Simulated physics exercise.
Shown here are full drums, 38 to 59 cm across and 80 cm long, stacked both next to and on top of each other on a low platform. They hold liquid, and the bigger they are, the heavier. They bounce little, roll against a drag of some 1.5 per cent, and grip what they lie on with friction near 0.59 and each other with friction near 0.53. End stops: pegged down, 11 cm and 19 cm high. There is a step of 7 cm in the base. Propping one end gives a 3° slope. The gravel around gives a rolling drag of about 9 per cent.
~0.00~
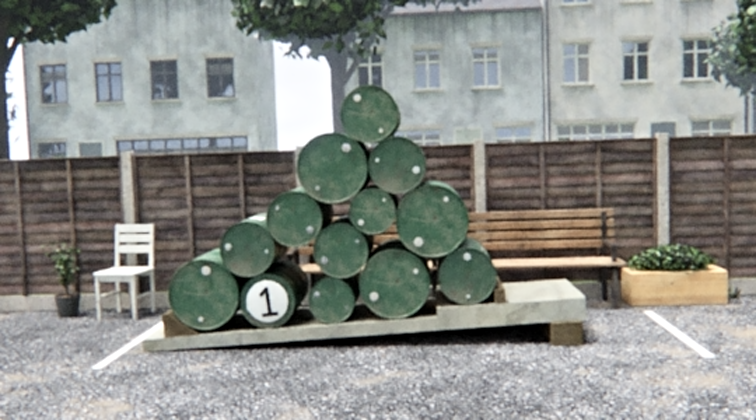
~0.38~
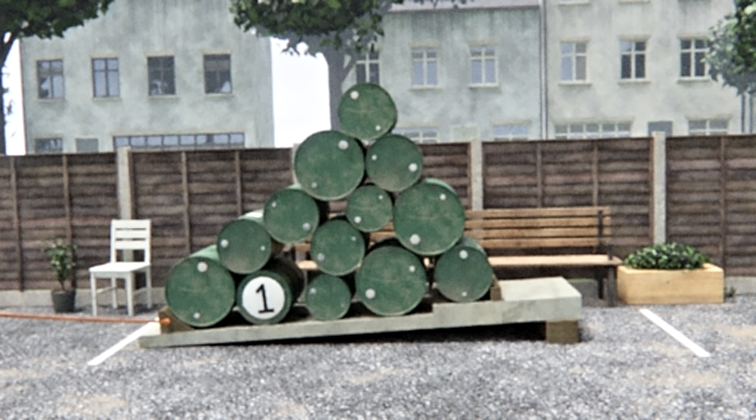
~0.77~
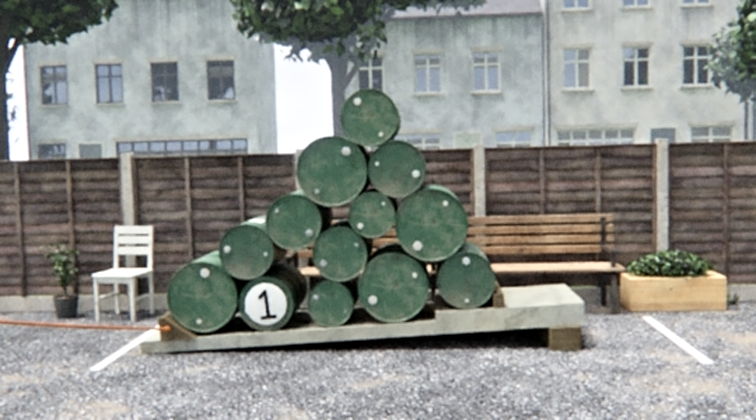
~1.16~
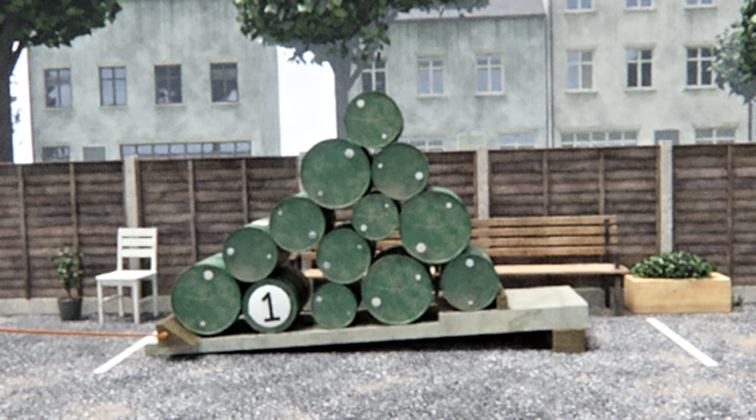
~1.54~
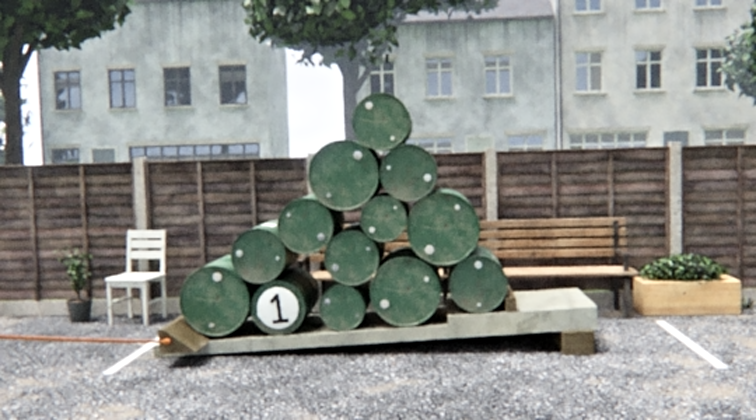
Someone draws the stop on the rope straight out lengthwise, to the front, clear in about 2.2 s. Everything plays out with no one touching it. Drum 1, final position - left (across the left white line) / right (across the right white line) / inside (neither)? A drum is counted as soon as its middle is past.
Left.
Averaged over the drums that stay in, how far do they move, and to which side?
They move about 75 cm toward the left side, on average.
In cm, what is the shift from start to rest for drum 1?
Drum 1: 175.
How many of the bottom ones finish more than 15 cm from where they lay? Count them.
The tally is 2.
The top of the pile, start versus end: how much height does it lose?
Roughly 85 cm.
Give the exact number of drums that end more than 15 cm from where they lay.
The count is 10.
After 2.86 s, 0 now displaced over 15 cm; not one across the white lines; no. 1 in place.
After 3.24 s, 5 now displaced over 15 cm; not one across the white lines; no. 1 9 cm left.
After 4.19 s, 10 now displaced over 15 cm; 2 across the left white line; no. 1 88 cm left and 4.7 cm down.
After 5.47 s, 10 now displaced over 15 cm; 3 across the left white line; no. 1 1.6 m left and 16 cm down.
At rest by 6.7 s, 10 moved over 15 cm; 4 across the left white line; no. 1 1.7 m left and 16 cm down; top of the pile 1.3 m high, from 2.1 m.
